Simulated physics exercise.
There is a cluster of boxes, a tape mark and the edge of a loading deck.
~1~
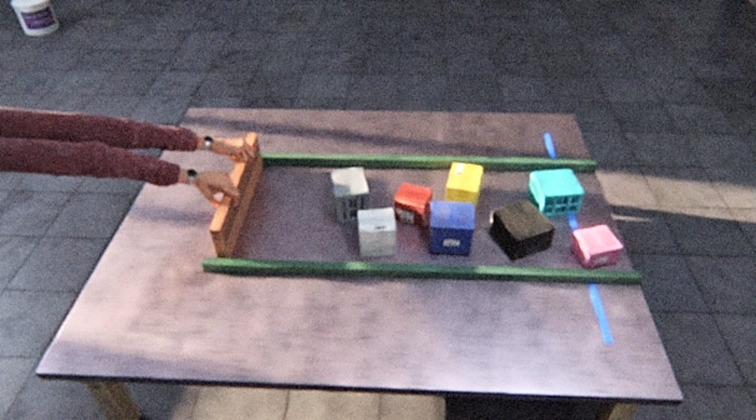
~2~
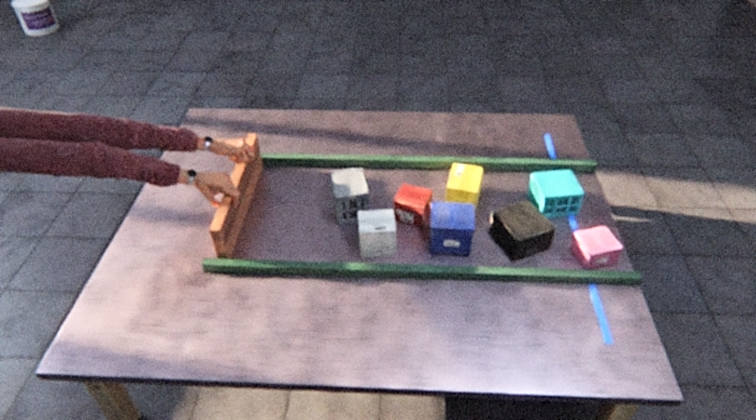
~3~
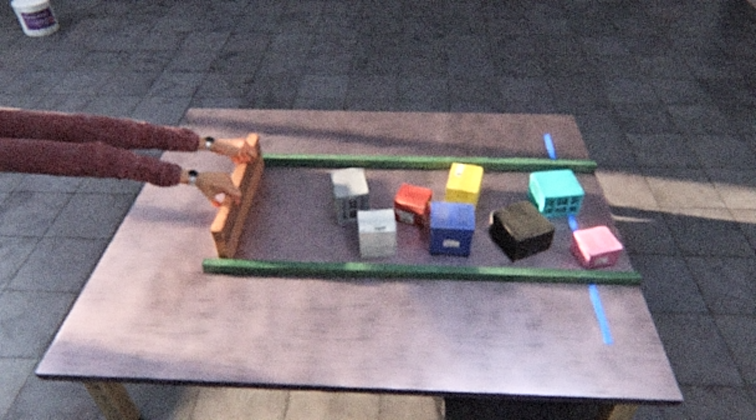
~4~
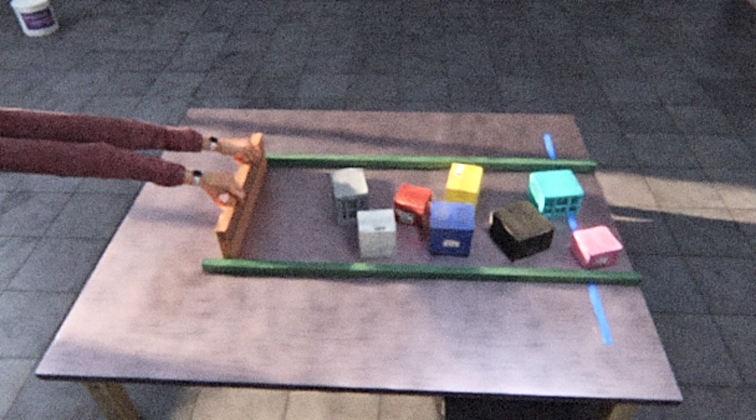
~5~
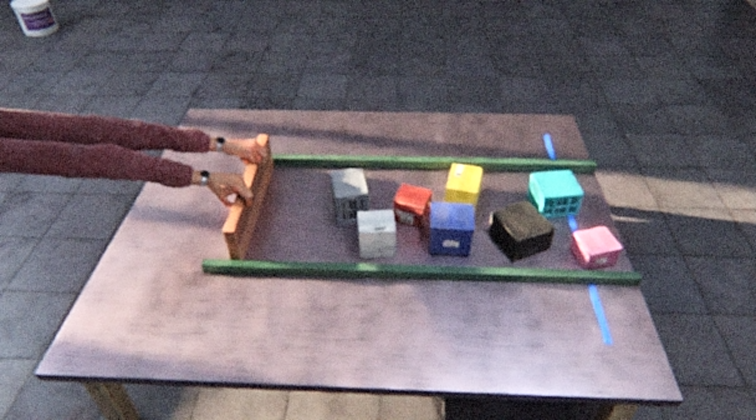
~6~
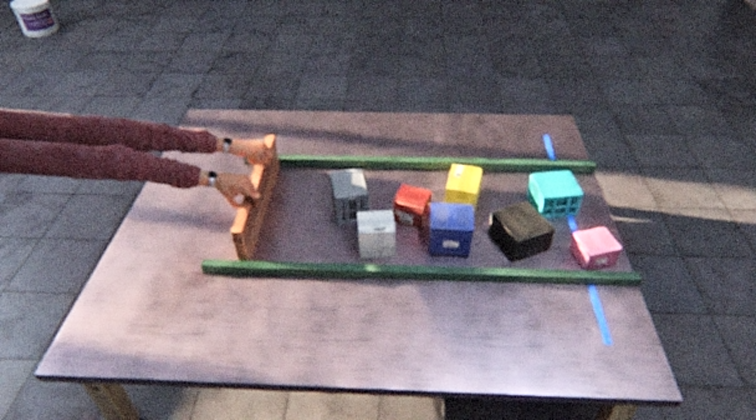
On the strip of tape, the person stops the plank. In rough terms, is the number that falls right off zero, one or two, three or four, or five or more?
It is five or more.
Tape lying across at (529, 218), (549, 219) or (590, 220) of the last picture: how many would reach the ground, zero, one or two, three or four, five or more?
1 or 2; either three or four; five or more.
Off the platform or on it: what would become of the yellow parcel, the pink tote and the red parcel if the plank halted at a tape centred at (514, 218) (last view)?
Short version: The yellow parcel sits tight, the pink tote heads down, the red parcel sits tight.
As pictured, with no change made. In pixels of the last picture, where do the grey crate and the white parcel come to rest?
Final spots - grey crate (590, 204), white parcel (604, 242).
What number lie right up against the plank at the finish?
I count 3 of them.
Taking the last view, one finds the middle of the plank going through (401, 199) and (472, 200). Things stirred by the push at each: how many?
At the first point the count is 5, at the second it's 7.
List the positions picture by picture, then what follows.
Pink tote (595, 248); turquoise crate (555, 193); black box (521, 229); plank (239, 193); tape (572, 218), in the first frame.
Turquoise crate (555, 194); blue tote (451, 229), in the second frame.
Black box (521, 230); grey crate (350, 196), in the third frame.
Pink tote (595, 249); yellow parcel (464, 188), in the fourth frame.
Turquoise crate (555, 194); white parcel (377, 234), in the fifth frame.
Pink tote (595, 249); turquoise crate (554, 194); black box (521, 231); plank (258, 195); tape (571, 219), in the sixth frame.
A little later, none off yet; pink tote at rest near (595, 249); turquoise crate at rest near (554, 194); black box at rest near (521, 231).
Next, none off yet; pink tote shifted about its own width near (617, 252); turquoise crate at rest near (554, 194); black box shifted about its own width near (568, 233).
When it is over, the number that fall off is five or more; down, red parcel, blue tote, black box, turquoise crate and pink tote.
